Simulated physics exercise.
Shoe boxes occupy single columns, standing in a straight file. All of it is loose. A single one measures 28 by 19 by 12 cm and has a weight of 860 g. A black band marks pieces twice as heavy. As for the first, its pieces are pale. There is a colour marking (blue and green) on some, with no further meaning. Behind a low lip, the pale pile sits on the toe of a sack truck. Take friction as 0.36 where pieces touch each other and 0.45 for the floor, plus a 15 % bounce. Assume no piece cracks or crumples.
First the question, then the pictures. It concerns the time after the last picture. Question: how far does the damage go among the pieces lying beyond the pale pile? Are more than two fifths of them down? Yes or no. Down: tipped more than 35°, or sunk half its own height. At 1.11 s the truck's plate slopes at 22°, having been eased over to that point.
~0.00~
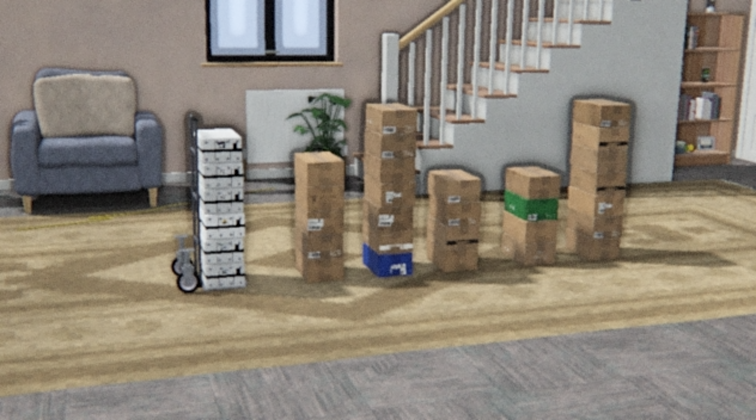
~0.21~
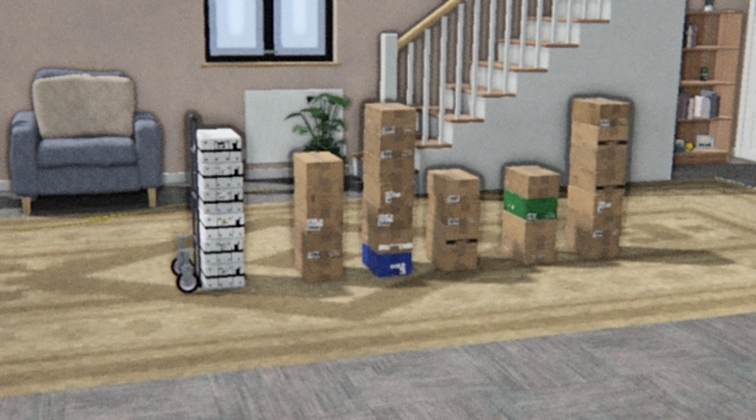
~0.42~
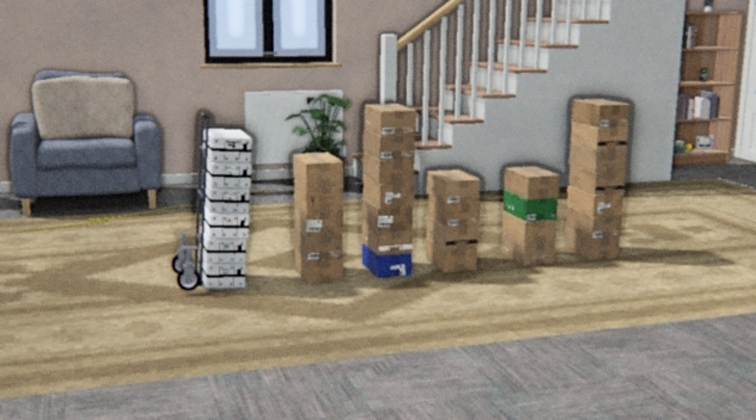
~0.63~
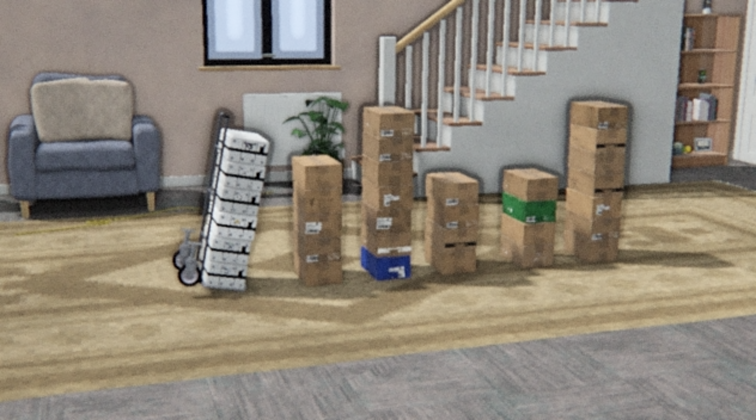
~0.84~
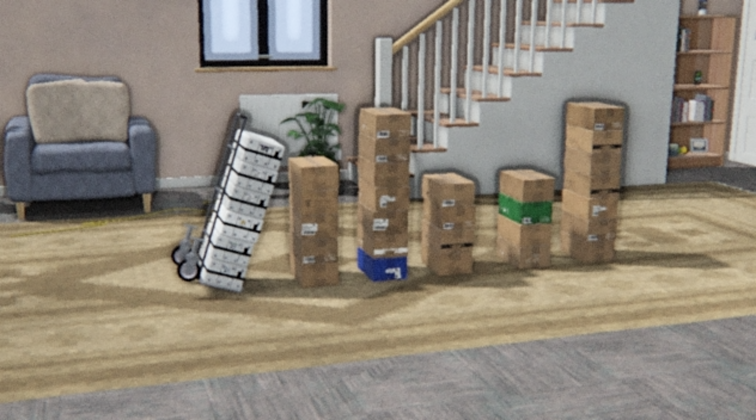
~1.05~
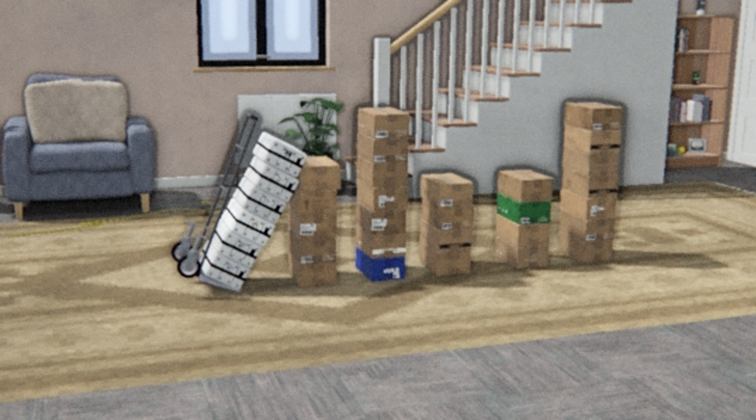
Yes.
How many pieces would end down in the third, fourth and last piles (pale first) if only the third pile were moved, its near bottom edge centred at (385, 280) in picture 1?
Third 6; fourth 1; last 7.
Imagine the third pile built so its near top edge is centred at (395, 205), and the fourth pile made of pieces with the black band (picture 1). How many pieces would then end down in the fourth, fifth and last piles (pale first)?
Result: Fourth pile 0, fifth pile 0, last pile 0.
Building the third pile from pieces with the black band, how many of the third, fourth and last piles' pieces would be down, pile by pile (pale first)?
Pieces down: Third pile 7, fourth pile 2, last pile 6.
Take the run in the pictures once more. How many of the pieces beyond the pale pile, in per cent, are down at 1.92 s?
20 %.
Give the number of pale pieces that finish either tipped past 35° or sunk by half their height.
Exactly 6 pale pieces do.
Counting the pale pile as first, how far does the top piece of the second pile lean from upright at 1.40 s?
About 10 degrees from upright.
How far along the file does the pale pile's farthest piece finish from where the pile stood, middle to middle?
Something like 65 cm along the file.
Around 1.40 s, 6 of the pale pile down; none of the 27 other boxes down, 9 disturbed.
Around 1.92 s, 6 of the pale pile down; 5 of the 27 other boxes down; blue box tipped 29°.
Around 2.84 s, 6 of the pale pile down; 15 of the 27 other boxes down; blue box tipped 39°; green box tipped 24°.
Around 3.50 s, 6 of the pale pile down; 26 of the 27 other boxes down; blue box tipped 39°; green box tipped 38°, 9 cm lower.
Finally (4.6 s), 6 of the pale pile down; 26 of the 27 other boxes down; blue box tipped 39°; green box tipped 37°, 9 cm lower. That is 96 per cent. Seen by the last camera, middles, blue box near (394, 253), green box near (574, 220).
